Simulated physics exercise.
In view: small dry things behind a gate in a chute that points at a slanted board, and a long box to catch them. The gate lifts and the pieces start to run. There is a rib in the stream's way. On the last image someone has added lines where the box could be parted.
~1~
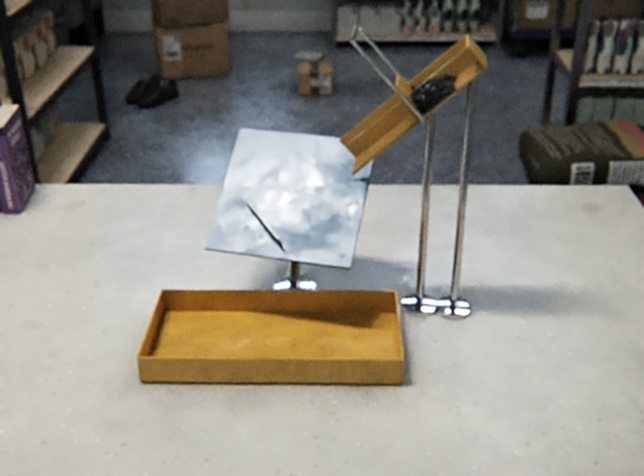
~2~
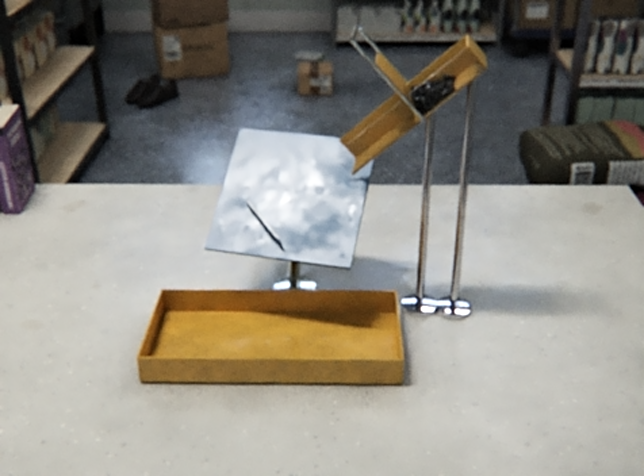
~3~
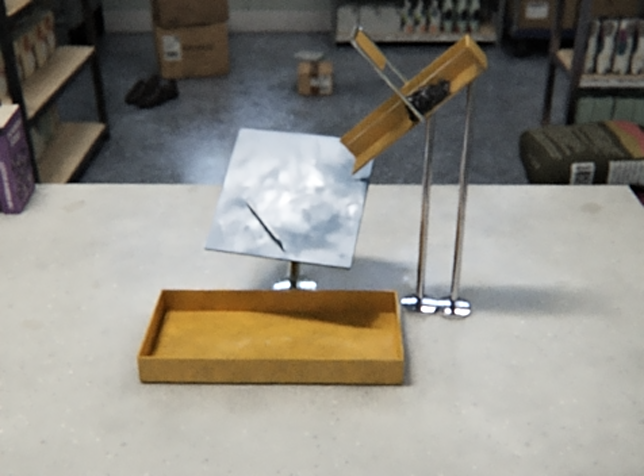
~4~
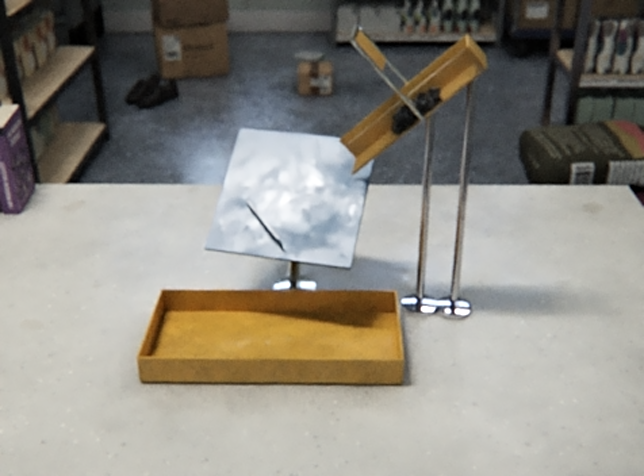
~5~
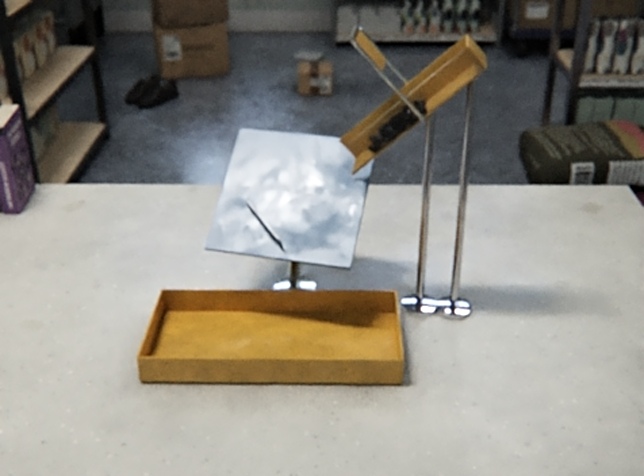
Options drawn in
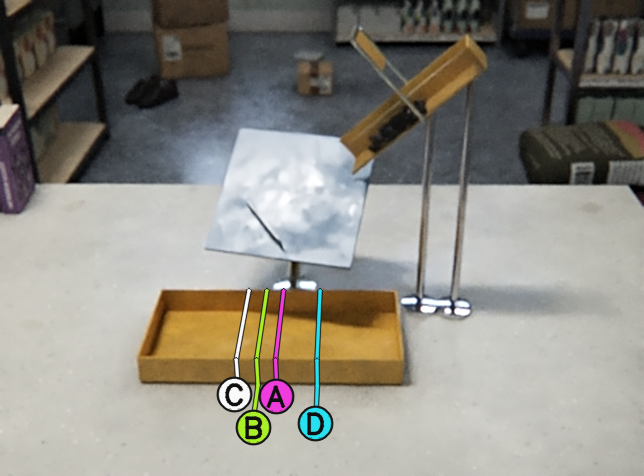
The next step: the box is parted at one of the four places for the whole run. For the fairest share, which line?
A.
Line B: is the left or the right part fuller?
More lands on the right.
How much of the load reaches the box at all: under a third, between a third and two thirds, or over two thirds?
It is over two thirds.
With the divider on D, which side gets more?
Left.
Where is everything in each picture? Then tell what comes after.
In the first picture, load behind the gate at (432, 94), black beans; lip of the chute at (354, 167), sloping fairly steeply.
In the second picture, middle of the board at (292, 194), tilted fairly steeply; middle of its low edge at (275, 258); of its high edge at (308, 134).
In the third picture, front corners of the box at (137, 357) and (403, 359), empty; front of the load at (413, 117).
In the fourth picture, middle of the load at (413, 111); its front at (394, 127), about a third of the way to the lip; rib from (247, 201) to (279, 239).
In the fifth picture, middle of the load at (397, 120); its front at (370, 148), most of the way to the lip.
On the marked copy, line A crosses the front rim at (275, 359); line B crosses the front rim at (256, 358); line C crosses the front rim at (236, 358); line D crosses the front rim at (316, 359).
With A, of what is caught, about half on the left of the divider, about half on the right.
With B, of what is caught, a small part on the left of the divider, most on the right.
With C, of what is caught, a stray few on the left of the divider, nearly all on the right.
With D, of what is caught, all on the left of the divider, none on the right.
